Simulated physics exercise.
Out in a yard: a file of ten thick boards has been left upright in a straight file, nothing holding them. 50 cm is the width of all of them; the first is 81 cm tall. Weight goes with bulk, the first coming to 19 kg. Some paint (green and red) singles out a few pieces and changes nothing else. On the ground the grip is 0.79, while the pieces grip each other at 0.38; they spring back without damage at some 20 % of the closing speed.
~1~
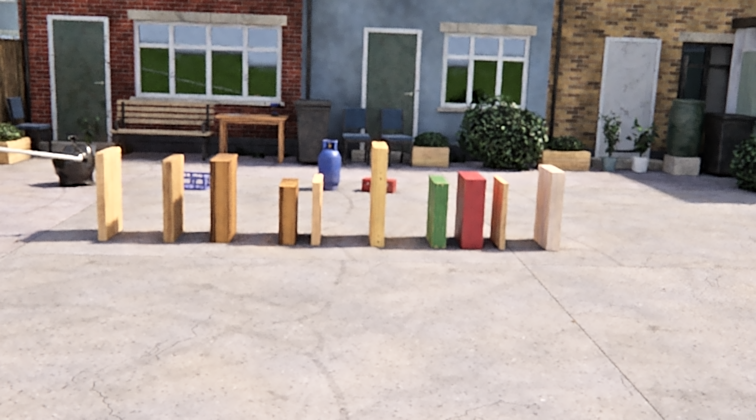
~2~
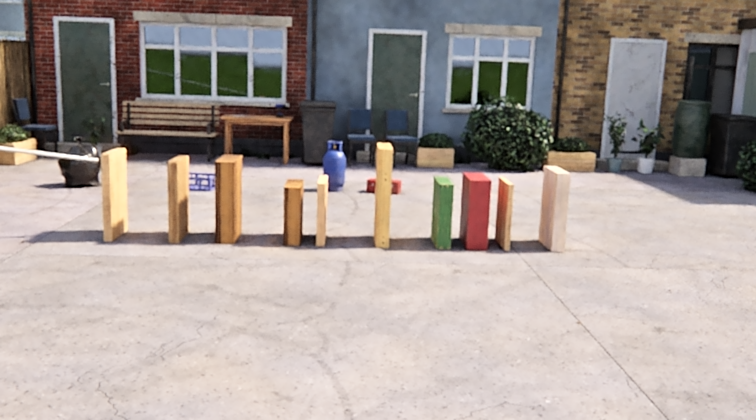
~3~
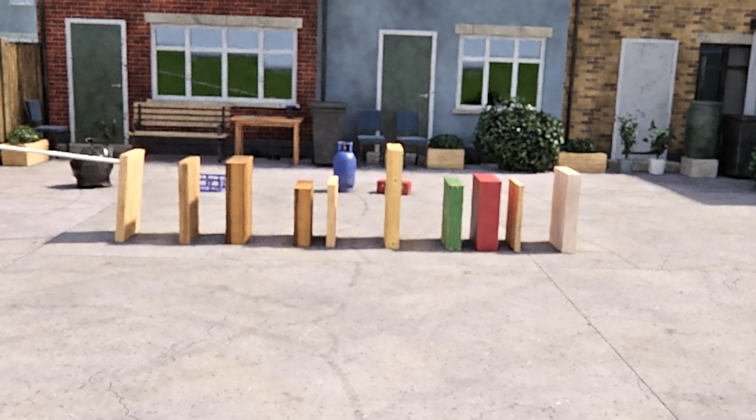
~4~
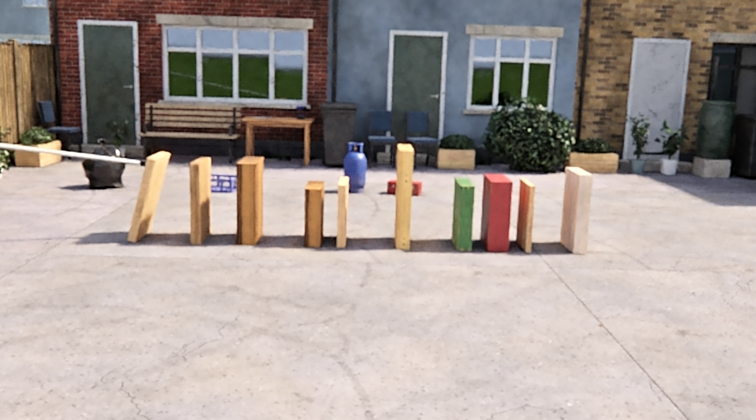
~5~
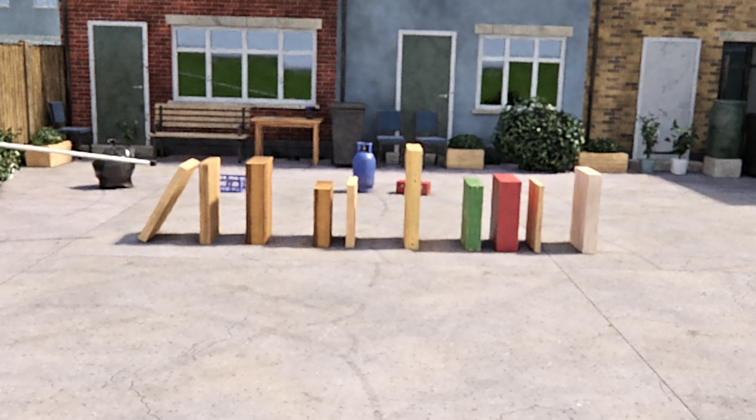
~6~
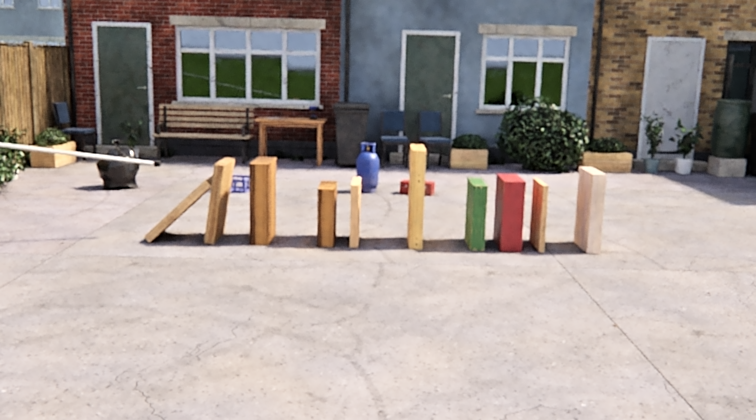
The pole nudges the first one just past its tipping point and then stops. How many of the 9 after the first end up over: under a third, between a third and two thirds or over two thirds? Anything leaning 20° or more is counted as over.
Over two thirds.
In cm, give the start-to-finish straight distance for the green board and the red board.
So green shifts 30 cm, while red shifts 40 cm.
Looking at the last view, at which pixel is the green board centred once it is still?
Near pixel (505, 224).
Then, 0.37 s past the last view, 1 of the 9 other boards over.
Then, 0.93 s past the last view, 4 of the 9 other boards over.
Then, 1.85 s past the last view, 7 of the 9 other boards over; green board 35° from how it stood; red board 23° from how it stood.
Then, 2.29 s past the last view, 9 of the 9 other boards over; red board 72° from how it stood; green board 68° from how it stood.
In the end, 9 of the 9 other boards over; red board lying flat; green board 60° from how it stood. That is 100 per cent. Not one is left standing. From the last view, middles, red board near (550, 229), green board near (505, 224).
